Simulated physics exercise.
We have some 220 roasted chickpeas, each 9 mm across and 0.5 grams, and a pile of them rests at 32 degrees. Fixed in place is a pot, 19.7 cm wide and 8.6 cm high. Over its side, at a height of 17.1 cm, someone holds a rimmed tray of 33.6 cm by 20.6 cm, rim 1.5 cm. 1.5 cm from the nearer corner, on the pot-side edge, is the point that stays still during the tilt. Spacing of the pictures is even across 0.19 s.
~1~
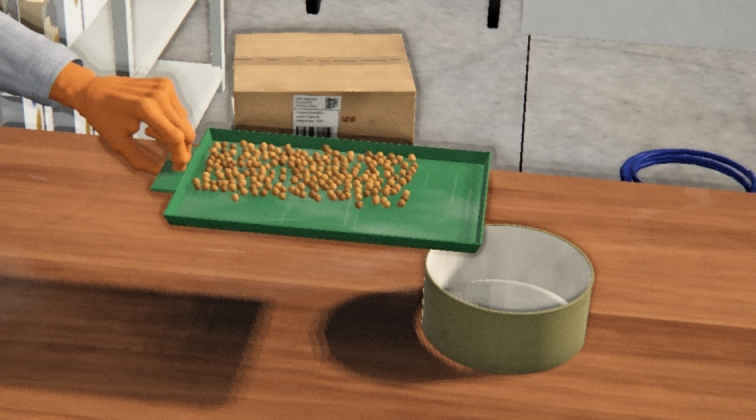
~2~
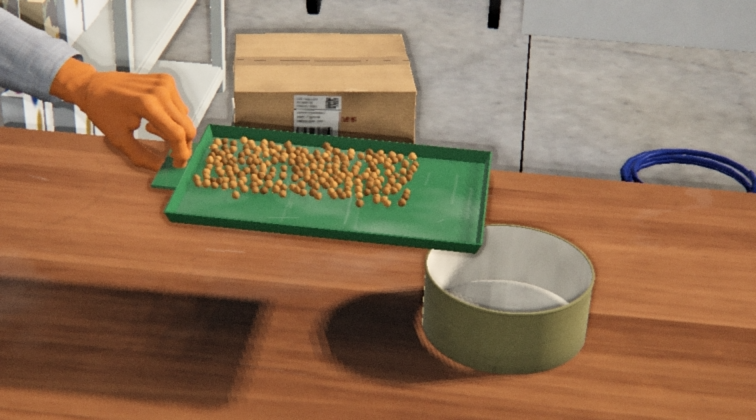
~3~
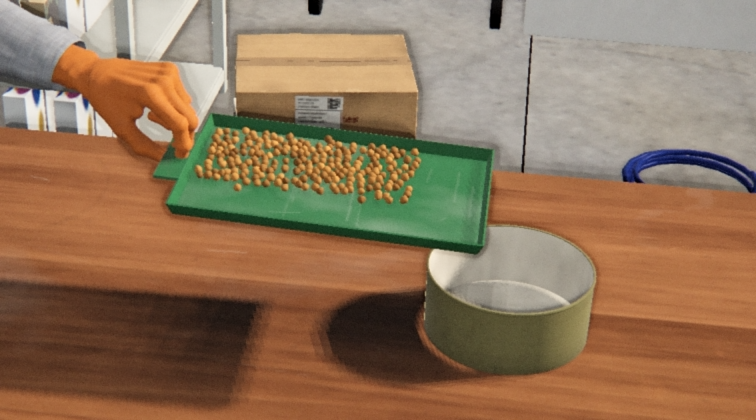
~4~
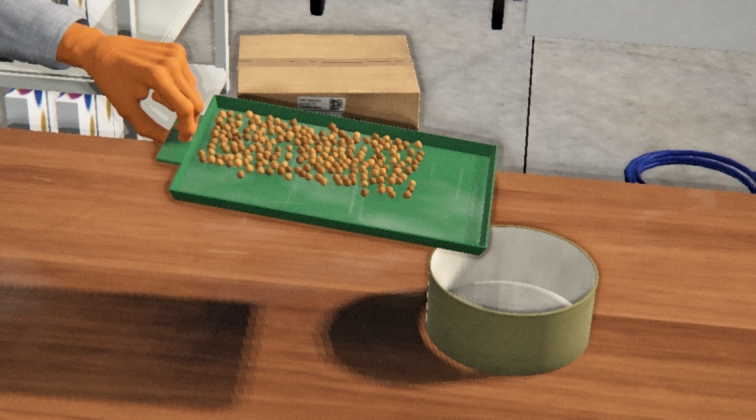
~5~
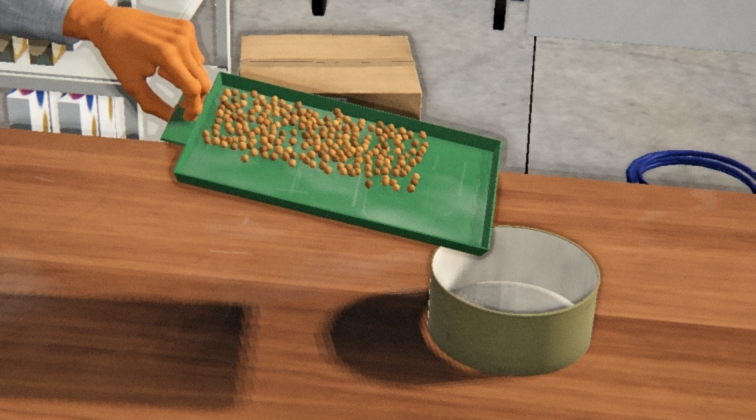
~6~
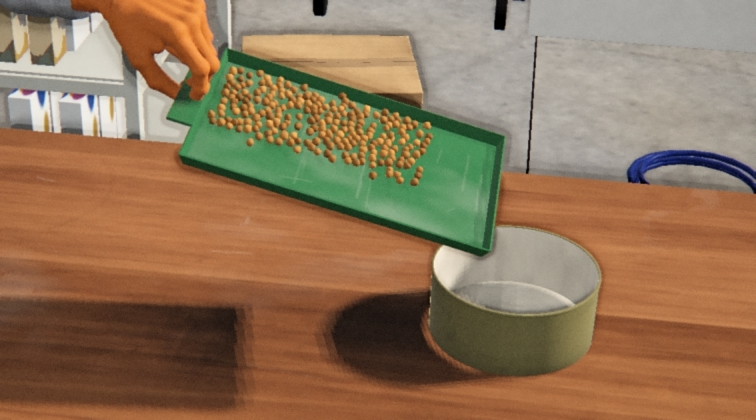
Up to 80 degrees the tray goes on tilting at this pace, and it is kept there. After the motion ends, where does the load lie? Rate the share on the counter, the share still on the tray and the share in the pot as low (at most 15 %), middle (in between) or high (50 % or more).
Counter - high; left on the tray - low; pot - low.
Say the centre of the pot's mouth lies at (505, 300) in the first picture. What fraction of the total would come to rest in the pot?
I'd put it at around 60 per cent.
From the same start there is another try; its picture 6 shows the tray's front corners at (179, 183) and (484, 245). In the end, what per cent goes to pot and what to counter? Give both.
Pot 0, counter 100.
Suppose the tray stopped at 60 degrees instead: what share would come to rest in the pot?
The pot would get around 5 per cent.
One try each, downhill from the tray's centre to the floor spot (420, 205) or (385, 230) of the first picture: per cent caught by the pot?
Around 75 % for the first direction, around 0 % for the second.
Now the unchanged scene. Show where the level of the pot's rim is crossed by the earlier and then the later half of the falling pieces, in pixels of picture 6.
Early half: About (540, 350); late half: (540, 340).
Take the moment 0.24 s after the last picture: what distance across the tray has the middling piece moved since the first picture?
I'd say close to 4 centimetres.
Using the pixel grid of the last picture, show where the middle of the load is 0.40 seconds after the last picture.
I'd put it close to (479, 198).
Then, 0.24 s after the last picture, tilt 49 degrees; the tray holds 100 %, the pot 0 %.
Then, 0.40 s after the last picture, tilt 70 degrees; the tray holds 95 %, the pot 0 %.
Then, 0.68 s after the last picture, tilt 80 degrees; the tray holds 5 %, the pot 5 %.
In the end, counter 95 %, tray 0 %, pot 5 %.
